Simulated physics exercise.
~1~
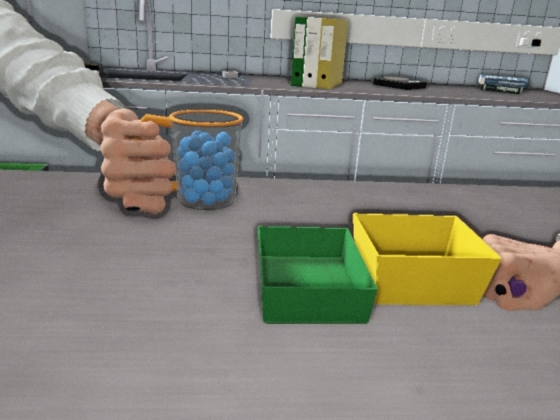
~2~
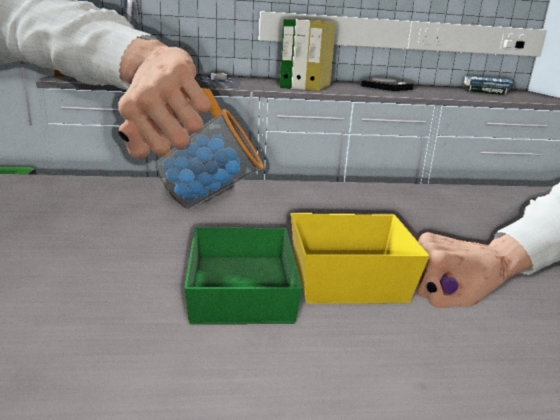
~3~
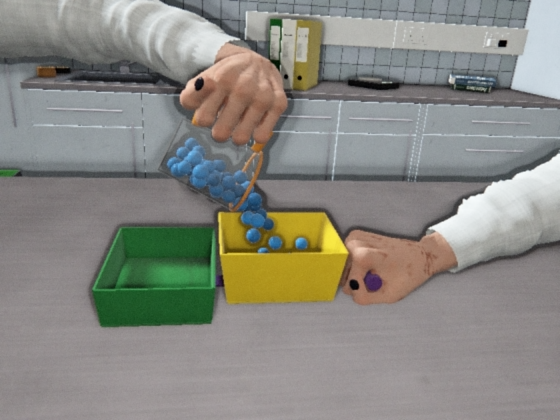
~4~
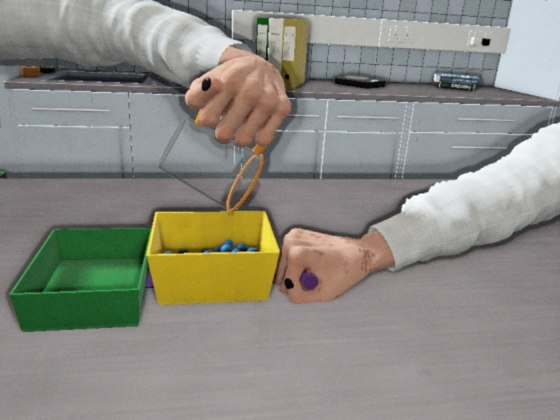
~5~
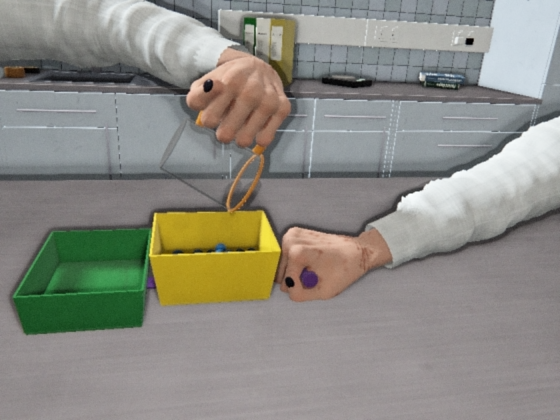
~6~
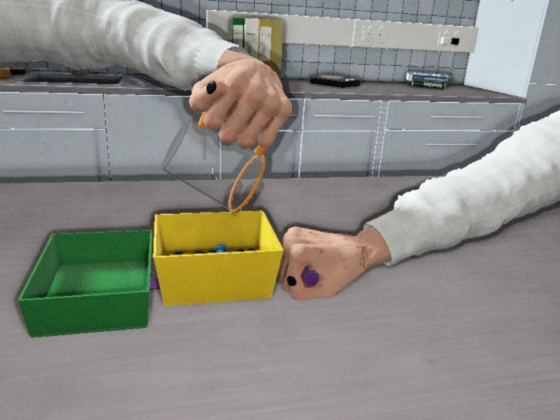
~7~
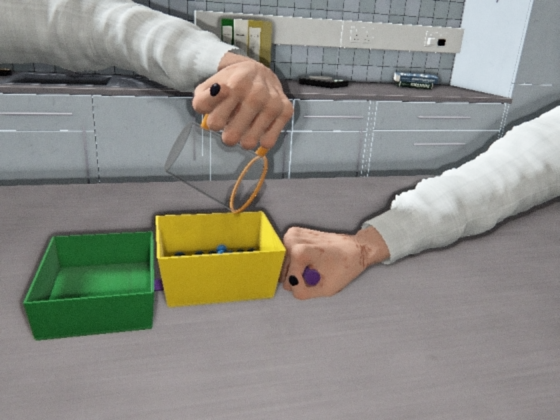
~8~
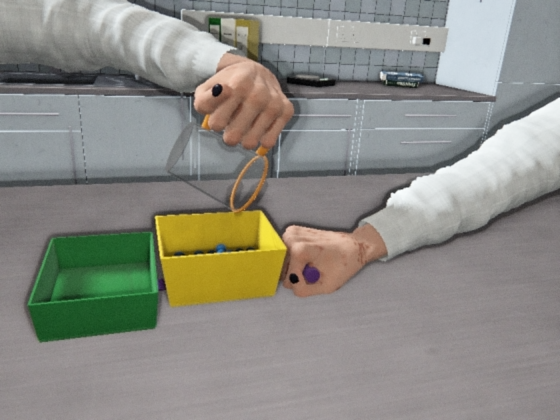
The clip shows one hand tilting a clear cup of blue balls while another hand slides a green box and a yellow box leftward along a gray counter; the balls pour into the yellow box and settle there, leaving the cup and the green box empty.
